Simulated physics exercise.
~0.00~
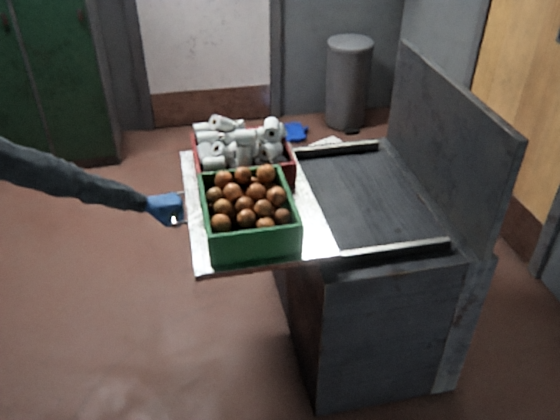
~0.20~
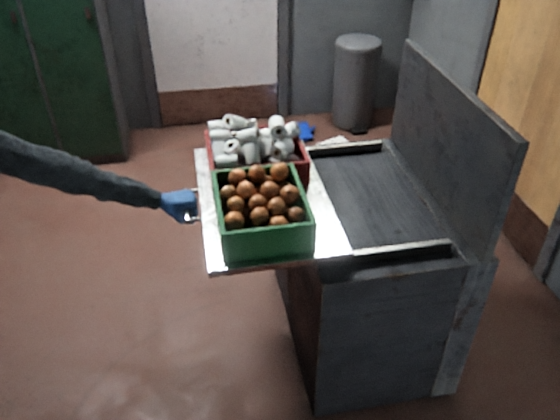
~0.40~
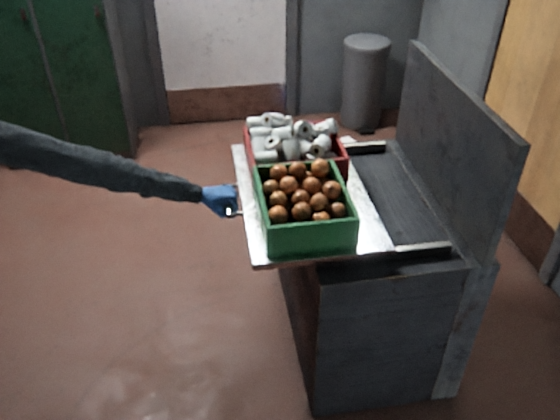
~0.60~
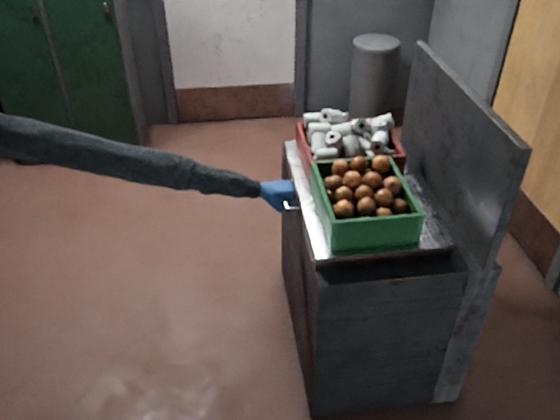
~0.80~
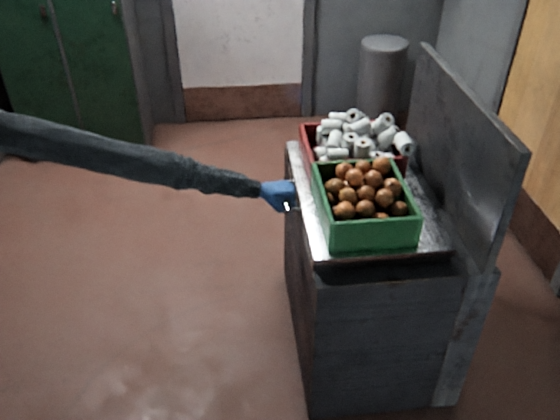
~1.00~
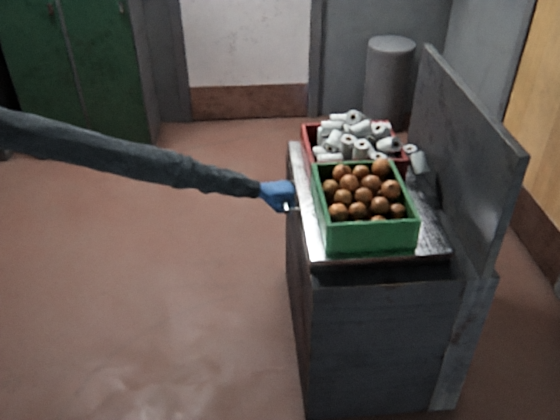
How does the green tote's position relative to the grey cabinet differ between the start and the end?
At the start the green tote sits out to the left, beyond the edge of the grey cabinet. By the end it has moved right and rests above the cabinet, close to the upright back panel.
